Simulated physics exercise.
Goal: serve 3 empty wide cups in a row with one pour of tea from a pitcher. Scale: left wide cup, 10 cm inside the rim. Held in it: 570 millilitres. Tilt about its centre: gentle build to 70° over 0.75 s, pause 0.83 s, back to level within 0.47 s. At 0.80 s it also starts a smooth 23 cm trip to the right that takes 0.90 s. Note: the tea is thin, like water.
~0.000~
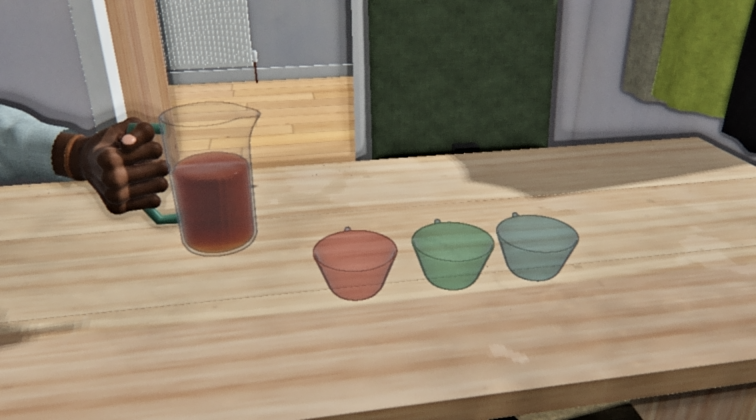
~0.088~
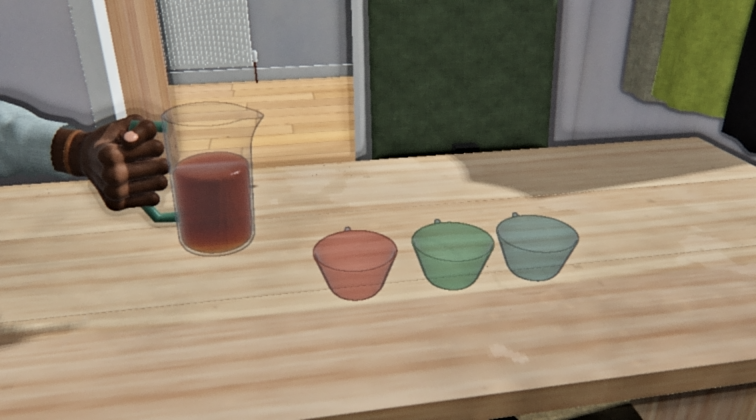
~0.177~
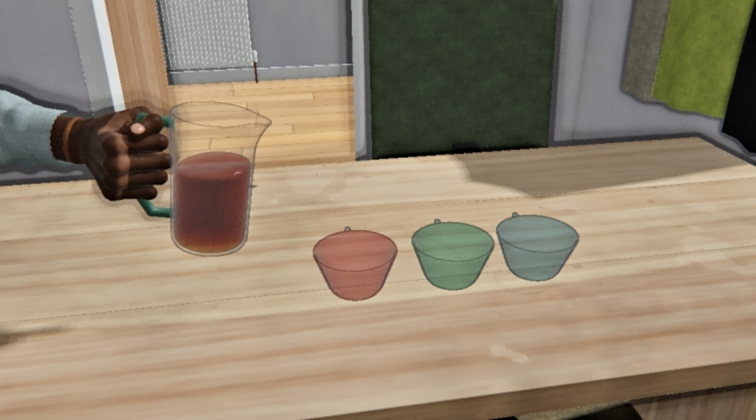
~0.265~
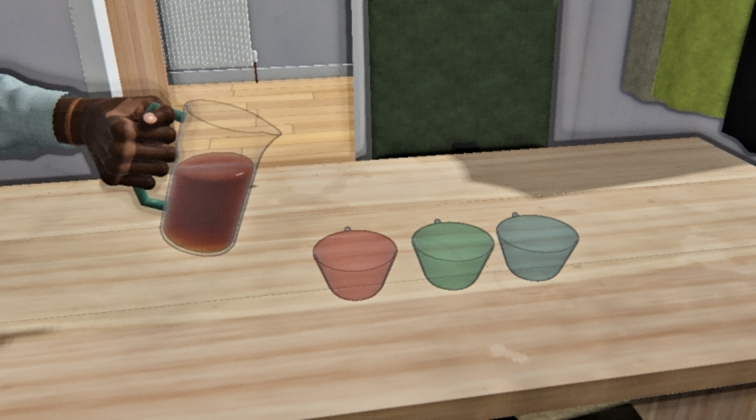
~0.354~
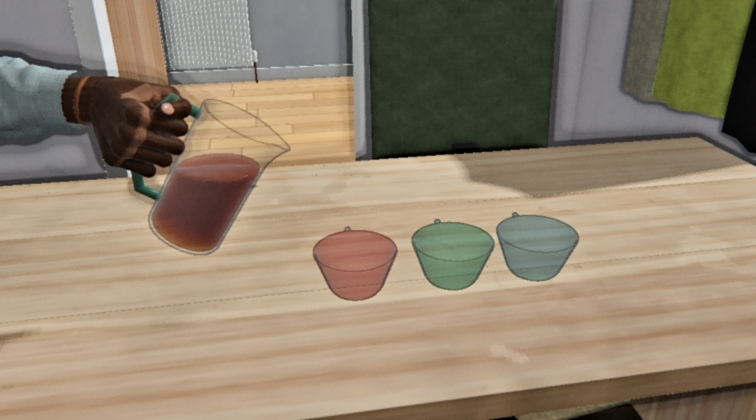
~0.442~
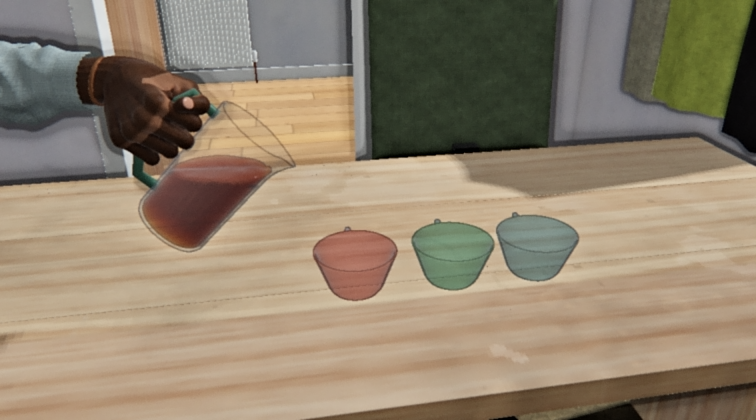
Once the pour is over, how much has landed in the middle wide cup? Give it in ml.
Something like 30 ml ends up there.
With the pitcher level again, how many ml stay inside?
Roughly 280 ml stays in it.
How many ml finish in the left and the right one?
About 100 ml in the left one and about 70 ml in the right one.
After 0.88 s the tilt is 70° and from the left they hold 45 ml, 0 ml, 0 ml, the pitcher 465 ml, and 0 ml is on the table.
After 1.21 s the tilt is 70° and from the left they hold 95 ml, 5 ml, 0 ml, the pitcher 430 ml, and 20 ml is on the table.
After 1.54 s the tilt is 70° and from the left they hold 95 ml, 35 ml, 10 ml, the pitcher 340 ml, and 35 ml is on the table.
After 1.91 s the tilt is 14° and from the left they hold 100 ml, 30 ml, 65 ml, the pitcher 285 ml, and 60 ml is on the table.
In the end from the left they hold 100 ml, 30 ml, 75 ml, the pitcher 285 ml, and 80 ml is on the table.
